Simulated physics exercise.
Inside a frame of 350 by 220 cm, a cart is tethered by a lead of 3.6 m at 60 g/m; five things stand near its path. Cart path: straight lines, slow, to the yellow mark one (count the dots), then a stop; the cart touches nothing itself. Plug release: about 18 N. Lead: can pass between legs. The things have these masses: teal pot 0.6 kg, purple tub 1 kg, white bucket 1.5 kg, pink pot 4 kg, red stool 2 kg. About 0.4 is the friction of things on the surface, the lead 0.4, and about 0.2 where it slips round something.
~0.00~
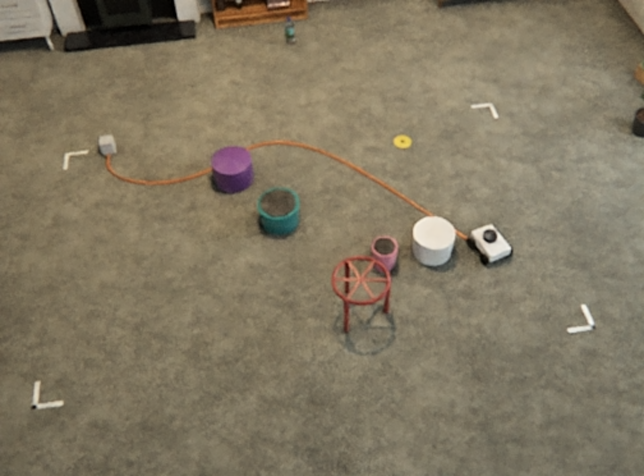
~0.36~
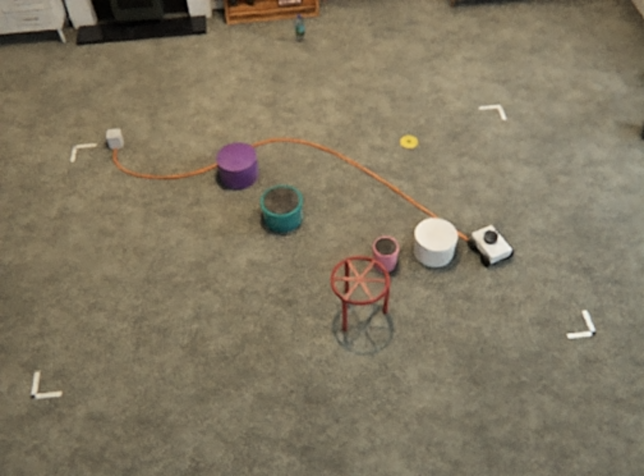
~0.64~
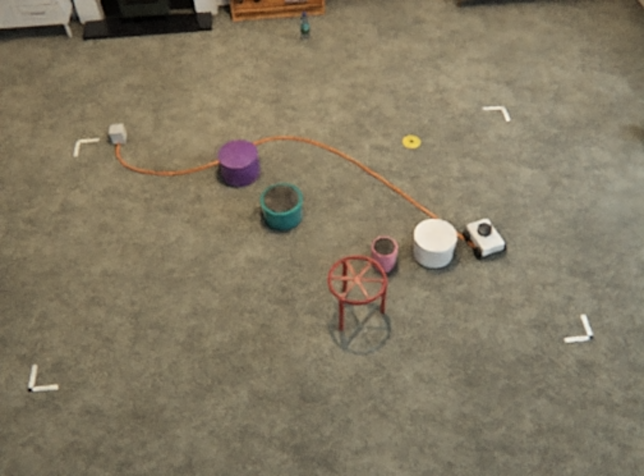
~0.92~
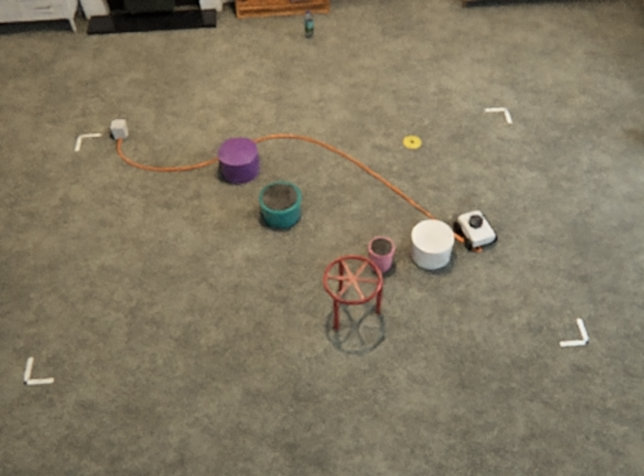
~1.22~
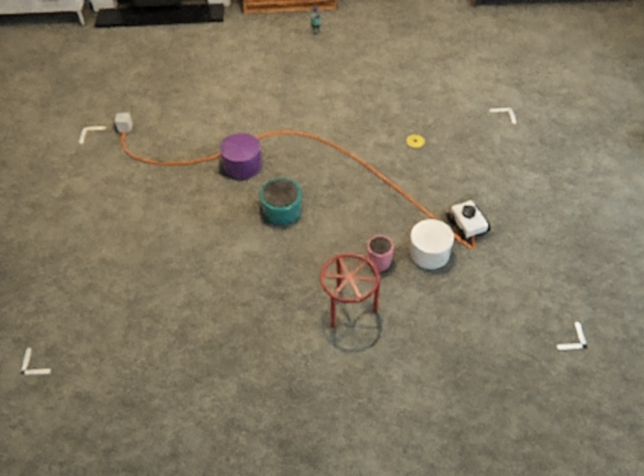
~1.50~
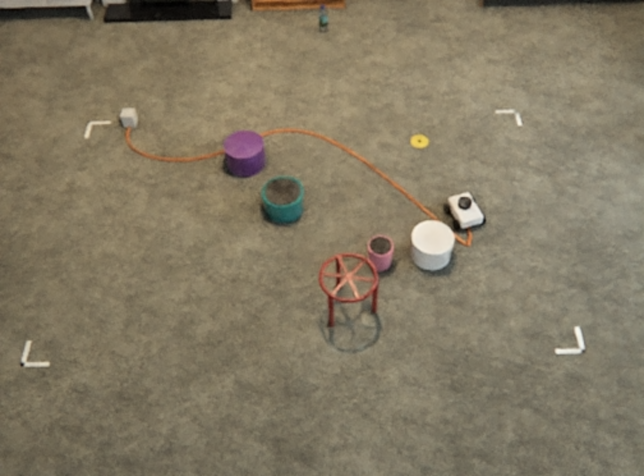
The small white cart moves slowly up and left past the white bucket, bending its orange lead.
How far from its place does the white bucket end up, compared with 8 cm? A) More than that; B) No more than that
The answer is B.
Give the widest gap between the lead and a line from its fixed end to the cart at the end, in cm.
Some 70 cm.
At 2.2 s, cart at (453, 198), lead slack at the fixed end; nothing else has moved.
At 2.8 s, cart at (440, 175), lead slack at the fixed end; nothing else has moved.
At 3.5 s, cart at (427, 153), lead slack at the fixed end; nothing else has moved.
At 4.2 s, cart at (420, 141), lead slack at the fixed end; nothing else has moved.
At 4.6 s, cart at (420, 141), lead slack at the fixed end; white bucket 0 cm off its start at (433, 237).
